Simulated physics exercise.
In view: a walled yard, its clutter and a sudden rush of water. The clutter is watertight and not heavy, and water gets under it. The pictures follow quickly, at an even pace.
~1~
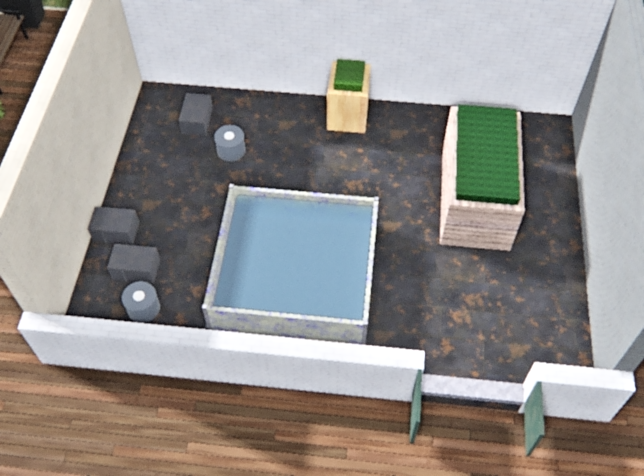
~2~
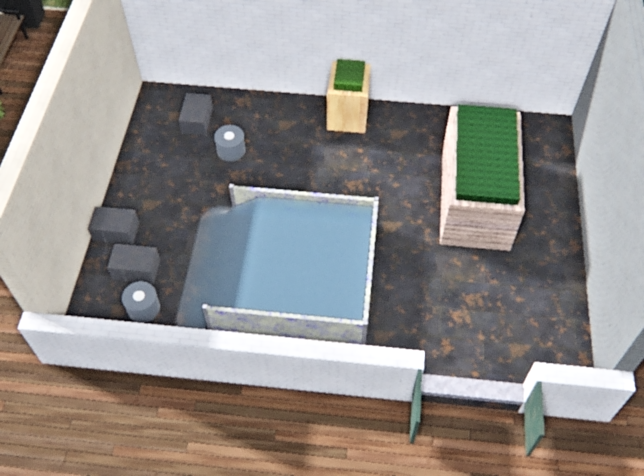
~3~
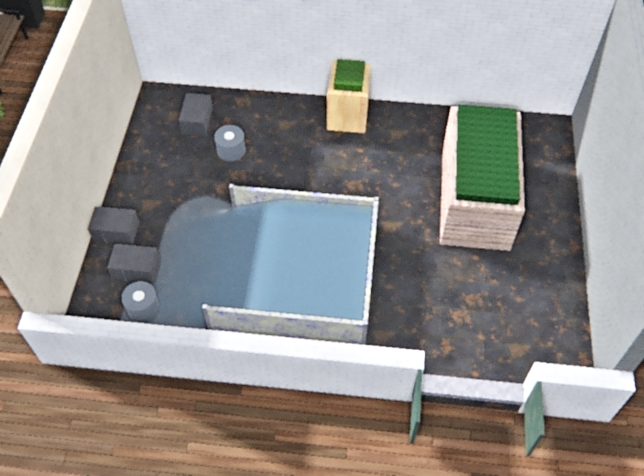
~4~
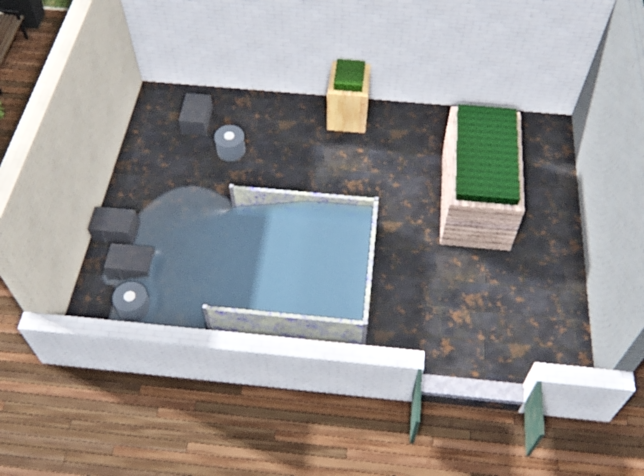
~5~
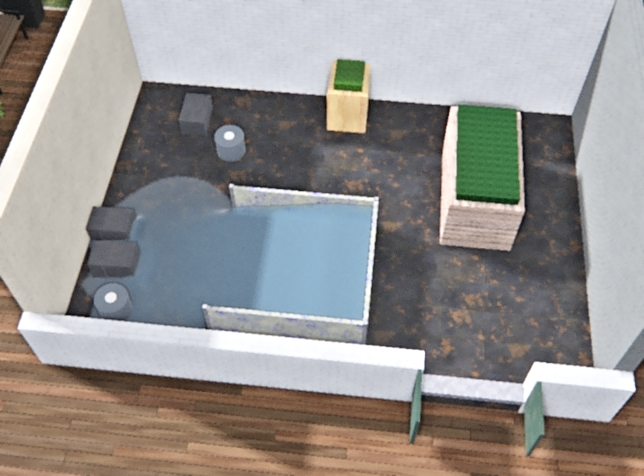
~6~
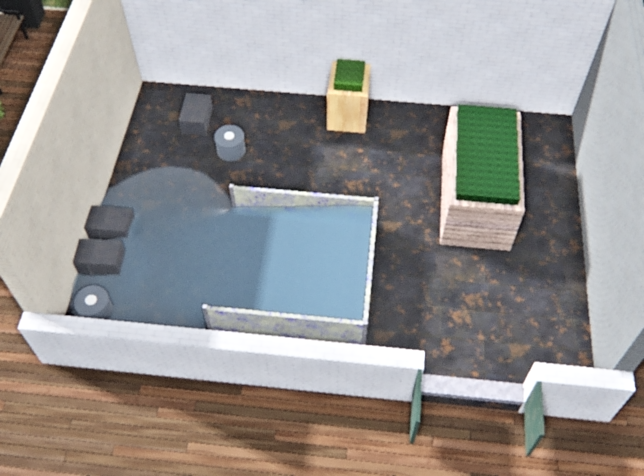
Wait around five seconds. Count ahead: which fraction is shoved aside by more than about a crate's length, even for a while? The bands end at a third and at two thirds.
Share: Two thirds or more.
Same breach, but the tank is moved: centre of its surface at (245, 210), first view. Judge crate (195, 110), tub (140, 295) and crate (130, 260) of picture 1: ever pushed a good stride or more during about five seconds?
In that order: Moved that far, swept aside, swept aside.
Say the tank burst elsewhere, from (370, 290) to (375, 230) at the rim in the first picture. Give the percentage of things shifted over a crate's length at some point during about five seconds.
Roughly 0 per cent.
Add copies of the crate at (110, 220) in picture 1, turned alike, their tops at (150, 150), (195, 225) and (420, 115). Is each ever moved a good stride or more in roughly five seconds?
One after the other: Pushed that far, shifted that much, less than that.
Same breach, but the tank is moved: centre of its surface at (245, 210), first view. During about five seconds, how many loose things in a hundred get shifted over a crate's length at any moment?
Some 80 per cent.
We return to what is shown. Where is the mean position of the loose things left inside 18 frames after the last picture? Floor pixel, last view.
At about (201, 184).
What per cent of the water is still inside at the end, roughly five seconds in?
I make it 100 per cent.
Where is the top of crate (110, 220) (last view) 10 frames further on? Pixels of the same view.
Around (118, 168).
A moment on, 2 of 5 are well off their spots; 3 afloat.
Next, 2 of 5 are well off their spots; 3 afloat.
Later, 3 of 5 are well off their spots; 3 afloat.
In the end, 5 of 5 are well off their spots, and 5 have been at some point; 3 afloat.
